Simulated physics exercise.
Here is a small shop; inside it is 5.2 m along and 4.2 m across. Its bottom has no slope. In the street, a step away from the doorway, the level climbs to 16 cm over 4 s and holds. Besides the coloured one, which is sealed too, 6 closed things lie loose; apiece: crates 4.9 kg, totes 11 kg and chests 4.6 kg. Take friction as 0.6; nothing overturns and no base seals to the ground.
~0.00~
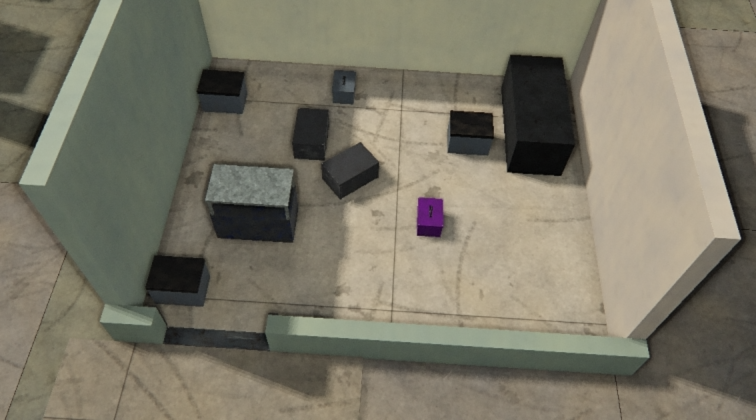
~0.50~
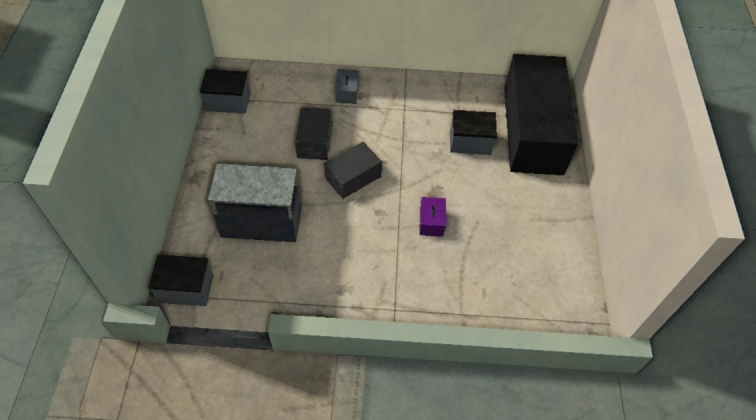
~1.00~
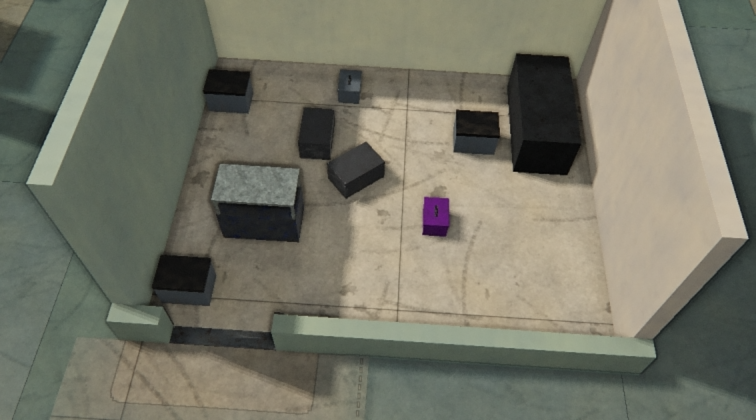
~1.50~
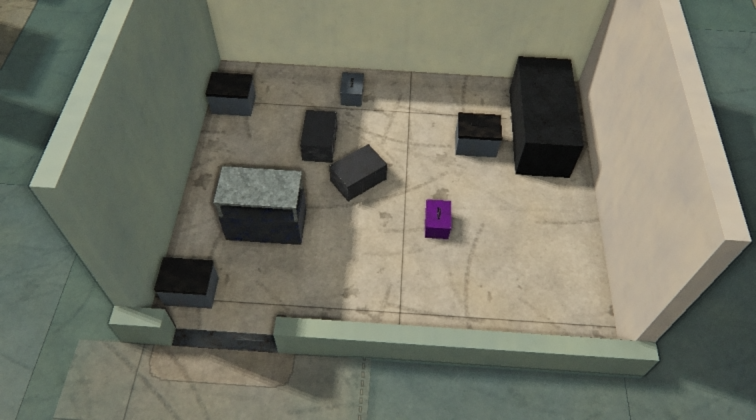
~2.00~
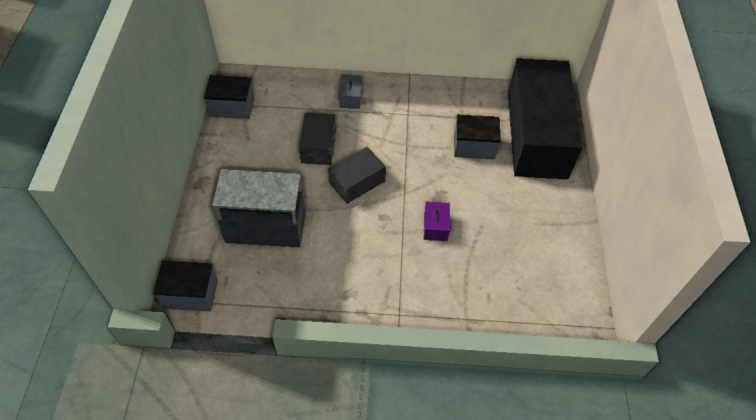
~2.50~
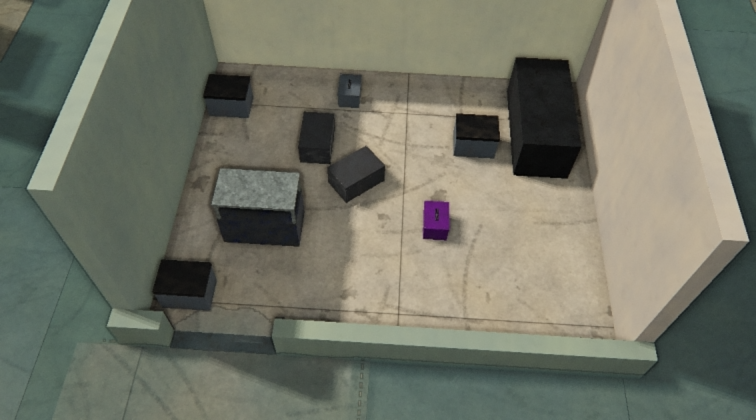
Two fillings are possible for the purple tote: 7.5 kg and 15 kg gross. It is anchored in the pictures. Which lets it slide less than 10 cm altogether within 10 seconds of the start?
Verdict: The smaller load will do.
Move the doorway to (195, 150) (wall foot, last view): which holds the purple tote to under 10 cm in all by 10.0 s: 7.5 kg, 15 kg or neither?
Then the lower weight is enough.
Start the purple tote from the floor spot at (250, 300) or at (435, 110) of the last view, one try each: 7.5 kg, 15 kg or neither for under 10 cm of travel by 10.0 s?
In that order: Only the larger holds; the smaller is enough.
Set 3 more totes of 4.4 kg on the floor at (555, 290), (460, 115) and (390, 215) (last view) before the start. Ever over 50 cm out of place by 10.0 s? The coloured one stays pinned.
In that order: Under, under, past it.
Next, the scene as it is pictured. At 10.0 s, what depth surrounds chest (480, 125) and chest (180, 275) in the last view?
About 2 and 6 cm.
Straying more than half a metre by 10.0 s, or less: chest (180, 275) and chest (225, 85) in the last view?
In turn: Past it, over.
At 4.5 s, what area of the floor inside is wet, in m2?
About 3.5 m2.
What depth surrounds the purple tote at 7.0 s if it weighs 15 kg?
Roughly 3 cm.
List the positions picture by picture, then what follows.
In the first picture, the purple tote at (431, 212), on the bottom; water covers 0.0 m2; 0 of 7 have shifted.
In the second picture, the purple tote at (434, 211), on the bottom; 0.0 m2 under water; 0 of 7 have shifted.
In the third picture, the purple tote at (436, 211) rests on the ground; 0.0 m2 under water; 0 of 7 have shifted.
In the fourth picture, the purple tote at (439, 214) rests on the ground; water covers 0.0 m2; 0 of 7 have shifted.
In the fifth picture, the purple tote at (438, 216) rests on the ground; water covers 0.0 m2; 0 of 7 have shifted.
In the sixth picture, the purple tote at (437, 215), on the bottom; water covers 0.2 m2; 0 of 7 have shifted.
After 3.5 s the purple tote would be 0 cm from its start with 7.5 kg and 0 cm from its start with 15 kg; 0 cm of water round it then.
After 4.5 s the purple tote would be 0 cm from its start with 7.5 kg and 0 cm from its start with 15 kg; 0 cm of water round it then.
After 7.0 s the purple tote would be 0 cm from its start with 7.5 kg and 0 cm from its start with 15 kg; 3 cm of water round it then.
After 10.0 s the purple tote would be 0 cm from its start with 7.5 kg and 0 cm from its start with 15 kg; 3 cm of water round it then.
